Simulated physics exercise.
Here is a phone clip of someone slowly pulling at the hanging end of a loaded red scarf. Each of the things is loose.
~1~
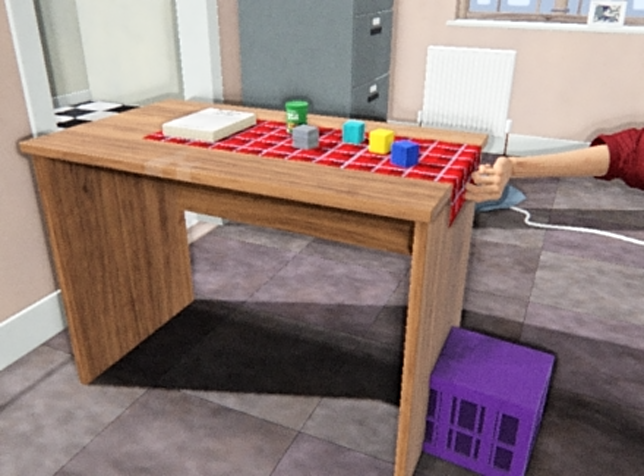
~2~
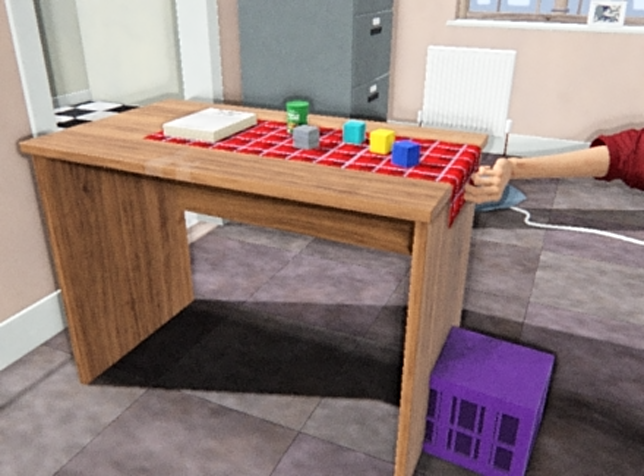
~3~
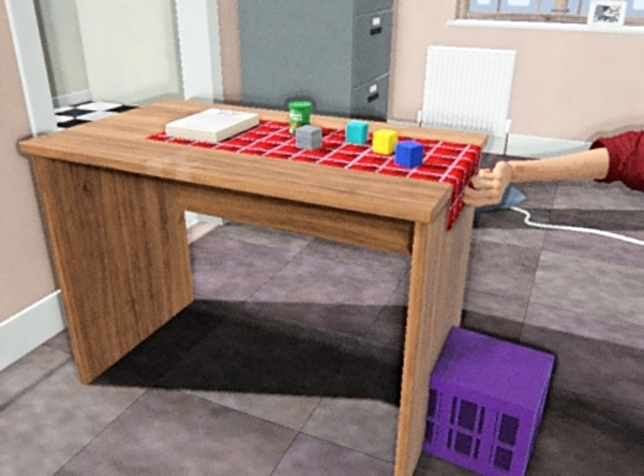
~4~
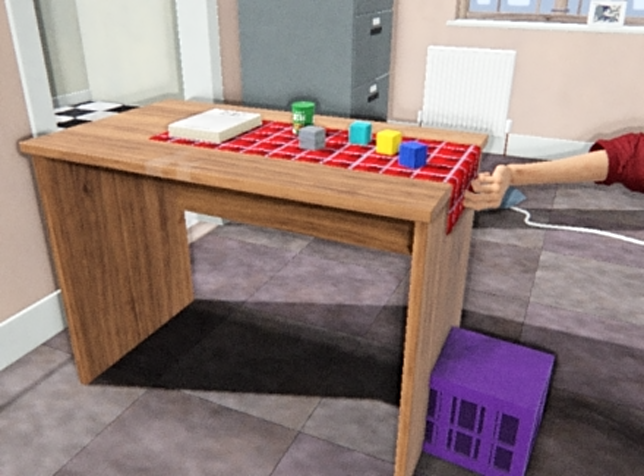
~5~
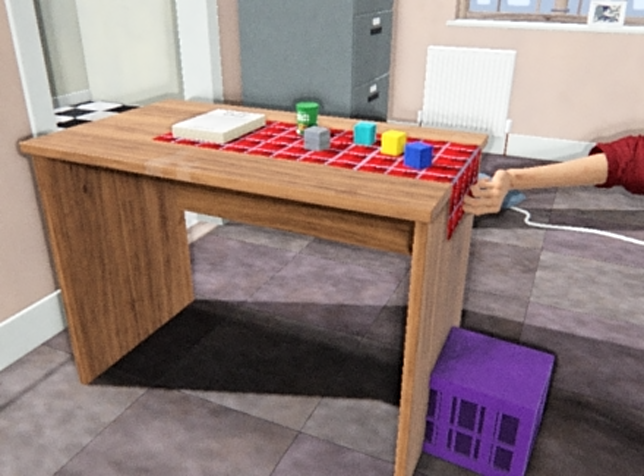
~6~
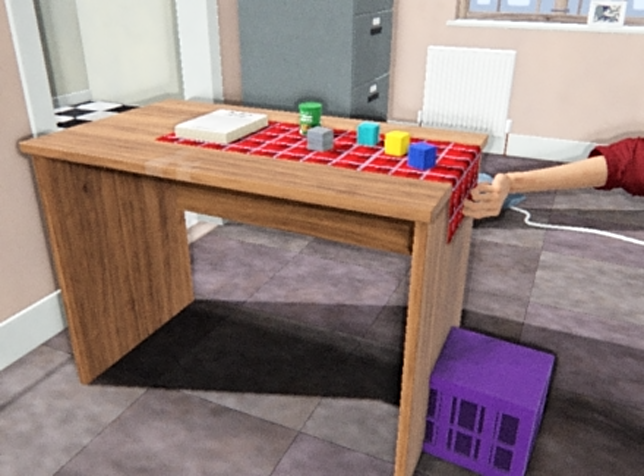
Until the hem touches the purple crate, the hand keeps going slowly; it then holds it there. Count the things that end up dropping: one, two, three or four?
The number that drops is four.
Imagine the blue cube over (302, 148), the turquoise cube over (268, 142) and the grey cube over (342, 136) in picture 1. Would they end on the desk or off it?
Result - blue cube lost; turquoise cube retained; grey cube lost.
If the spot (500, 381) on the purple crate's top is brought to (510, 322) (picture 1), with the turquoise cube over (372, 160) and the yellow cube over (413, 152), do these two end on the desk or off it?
Well, the turquoise cube is dislodged, and the yellow cube is dislodged.
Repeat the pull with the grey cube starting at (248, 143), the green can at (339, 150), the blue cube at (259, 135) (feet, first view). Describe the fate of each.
First the grey cube, which is kept, then the green can, which is lost, and finally the blue cube, which is kept.
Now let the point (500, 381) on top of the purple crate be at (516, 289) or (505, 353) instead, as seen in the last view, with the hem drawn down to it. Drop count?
We'd see 1, then 3.
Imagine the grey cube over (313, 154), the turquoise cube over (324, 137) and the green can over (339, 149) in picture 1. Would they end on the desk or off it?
I reckon the grey cube takes a fall, the turquoise cube takes a fall and the green can takes a fall.
Soon after, hem near (457, 280); blue cube gone.
After that, hem near (453, 340); blue cube, yellow cube and turquoise cube gone.
In the end, hem on the crate; blue cube, yellow cube, turquoise cube and grey cube gone. Over the edge go four.
